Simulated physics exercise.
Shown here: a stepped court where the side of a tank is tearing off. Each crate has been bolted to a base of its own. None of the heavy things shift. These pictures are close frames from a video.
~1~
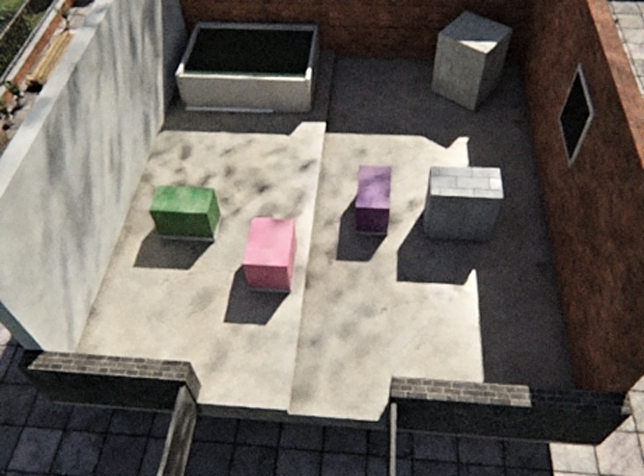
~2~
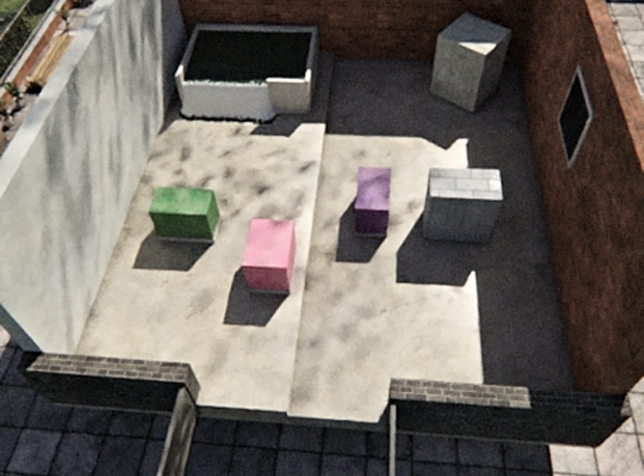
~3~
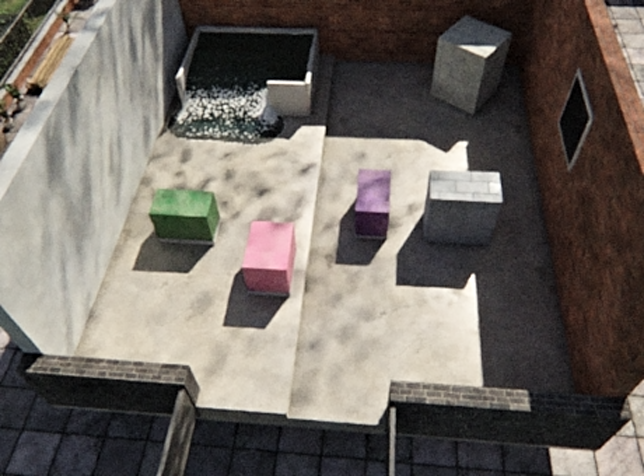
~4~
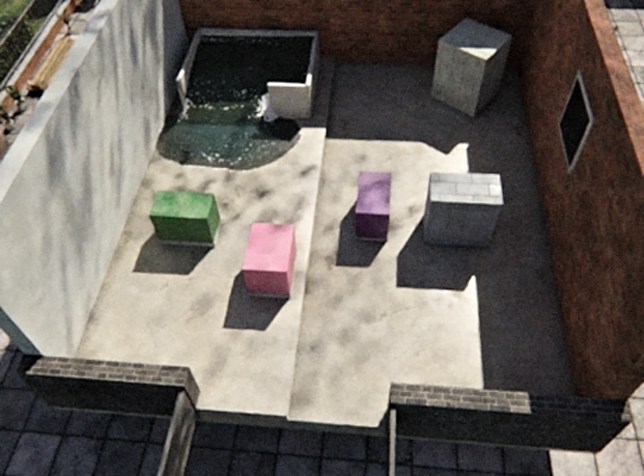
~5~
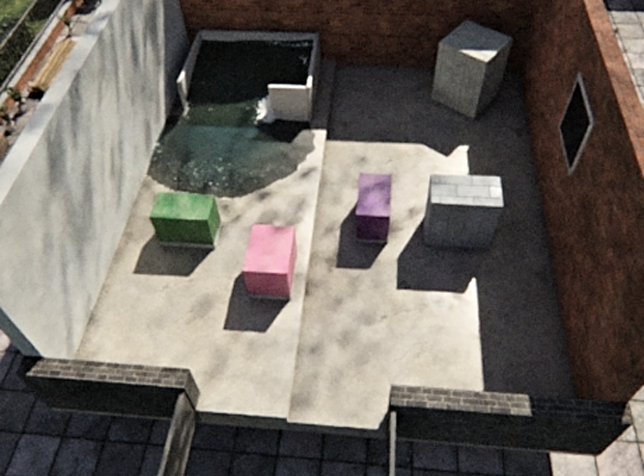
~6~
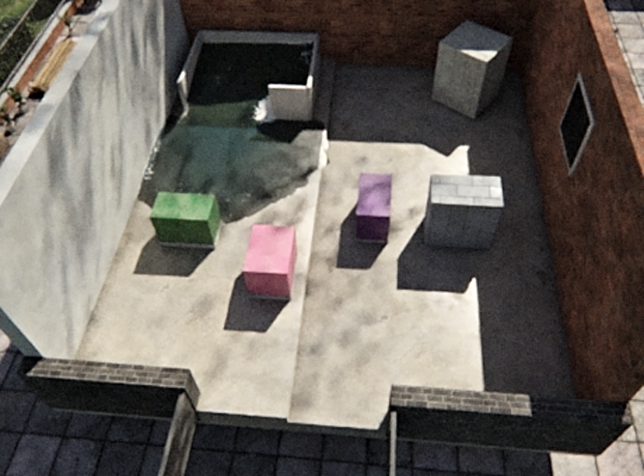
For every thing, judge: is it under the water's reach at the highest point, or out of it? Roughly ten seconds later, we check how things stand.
Purple crate: Within reach, so wet; pink crate: Within reach, so wet; green crate: Within reach, so wet.
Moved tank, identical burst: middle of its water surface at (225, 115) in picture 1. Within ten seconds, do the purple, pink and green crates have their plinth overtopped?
Purple gets overtopped; pink gets overtopped; green gets overtopped.
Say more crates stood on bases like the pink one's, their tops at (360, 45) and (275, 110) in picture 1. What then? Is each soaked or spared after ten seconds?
Result, in sequence: Is missed, is inundated.
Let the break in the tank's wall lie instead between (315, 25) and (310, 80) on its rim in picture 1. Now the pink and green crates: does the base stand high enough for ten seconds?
In that case the pink one is never flooded and the green one is never flooded.
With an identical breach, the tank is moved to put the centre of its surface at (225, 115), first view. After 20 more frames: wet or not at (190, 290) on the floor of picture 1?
By that frame the spot is drenched.
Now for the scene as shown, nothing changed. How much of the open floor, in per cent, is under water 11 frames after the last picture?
Close to 35 percent, by my reckoning.
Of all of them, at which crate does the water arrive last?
It's the one in purple.
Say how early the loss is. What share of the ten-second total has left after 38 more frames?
55 per cent.
A moment on, water covers 25 % of the floor; the purple crate water round its plinth, the pink crate water round its plinth, the green crate water round its plinth.
Next, water covers 35 % of the floor; the purple crate water round its plinth, the pink crate water round its plinth, the green crate water round its plinth.
Then, water covers 55 % of the floor; the purple crate water round its plinth, the pink crate water round its plinth, the green crate water round its plinth.
Later, water covers 70 % of the floor; the purple crate water round its plinth, the pink crate water round its plinth, the green crate water round its plinth.
In the end, water covers 90 % of the floor; the purple crate was topped, the pink crate was topped, the green crate was topped.
